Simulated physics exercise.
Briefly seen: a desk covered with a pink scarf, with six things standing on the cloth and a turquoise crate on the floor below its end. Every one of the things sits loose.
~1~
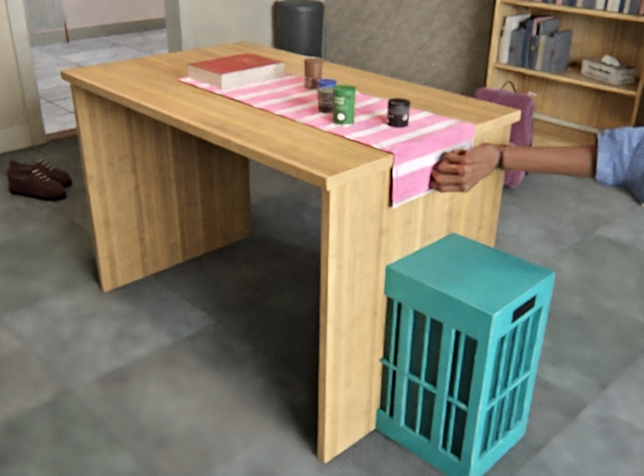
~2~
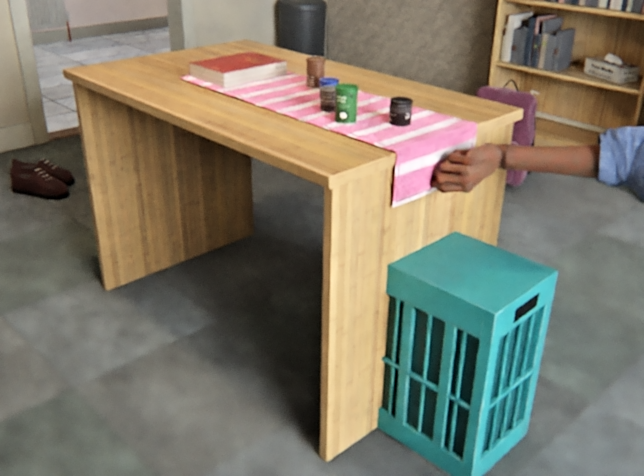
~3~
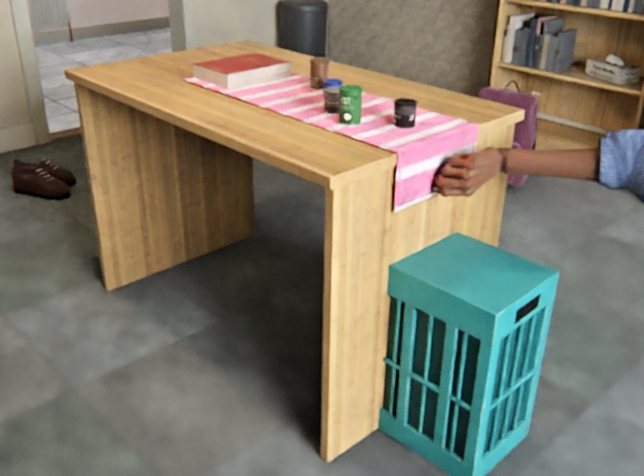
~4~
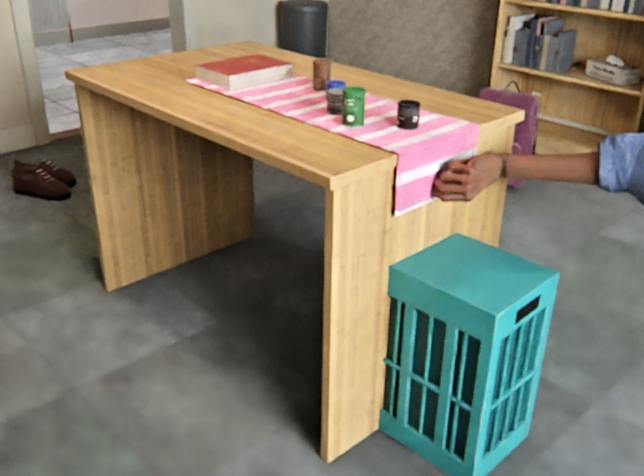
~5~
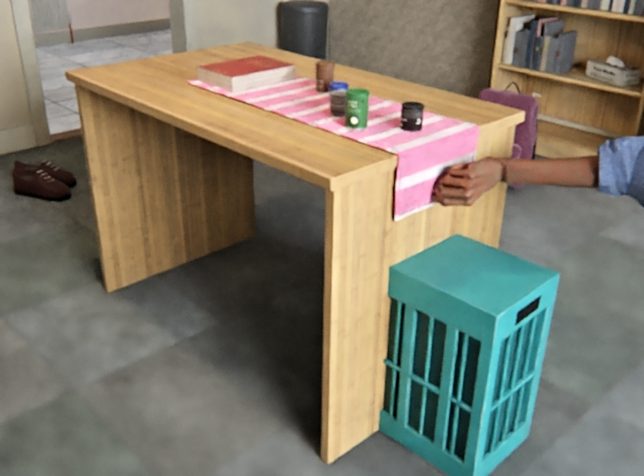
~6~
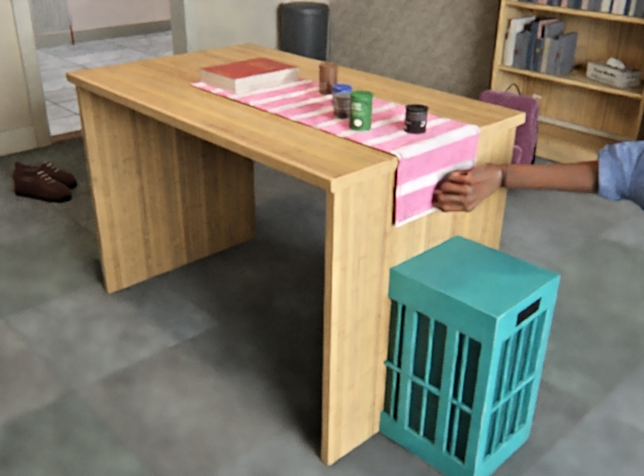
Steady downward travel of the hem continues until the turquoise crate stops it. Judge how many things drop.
My judgement: One.
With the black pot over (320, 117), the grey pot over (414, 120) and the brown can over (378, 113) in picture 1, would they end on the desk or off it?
Black pot safe, grey pot lost, brown can safe.
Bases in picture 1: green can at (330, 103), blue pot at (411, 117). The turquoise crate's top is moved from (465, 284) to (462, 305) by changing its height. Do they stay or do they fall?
Well, the green can is safe, and the blue pot is dislodged.
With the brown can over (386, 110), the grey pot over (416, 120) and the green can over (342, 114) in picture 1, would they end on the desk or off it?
Each in turn: The brown can stays aloft, the grey pot goes down, the green can stays aloft.
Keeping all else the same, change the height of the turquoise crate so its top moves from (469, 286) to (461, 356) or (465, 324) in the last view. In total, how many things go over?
Totals 3, 2.
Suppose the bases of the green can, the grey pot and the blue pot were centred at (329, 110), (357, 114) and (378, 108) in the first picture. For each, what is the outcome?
Outcome: Green can is still in place, grey pot is still in place, blue pot is still in place.
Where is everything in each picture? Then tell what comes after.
The first picture shows hem (392, 208); black pot (399, 101); green can (345, 88); grey pot (328, 90); blue pot (327, 81); brown can (314, 60); top of the crate (465, 284).
The second picture shows hem (392, 206); black pot (401, 99).
The third picture shows hem (395, 211); green can (351, 88).
The fourth picture shows hem (395, 216); grey pot (338, 91); top of the crate (469, 284).
The fifth picture shows hem (394, 220); blue pot (339, 84).
The sixth picture shows hem (395, 227); black pot (417, 107); green can (362, 93); grey pot (344, 95); blue pot (342, 86); brown can (328, 64).
Soon after, hem near (434, 222); all still up.
Then, hem on the crate; black pot gone.
At rest, hem on the crate; black pot gone. It carries off one.
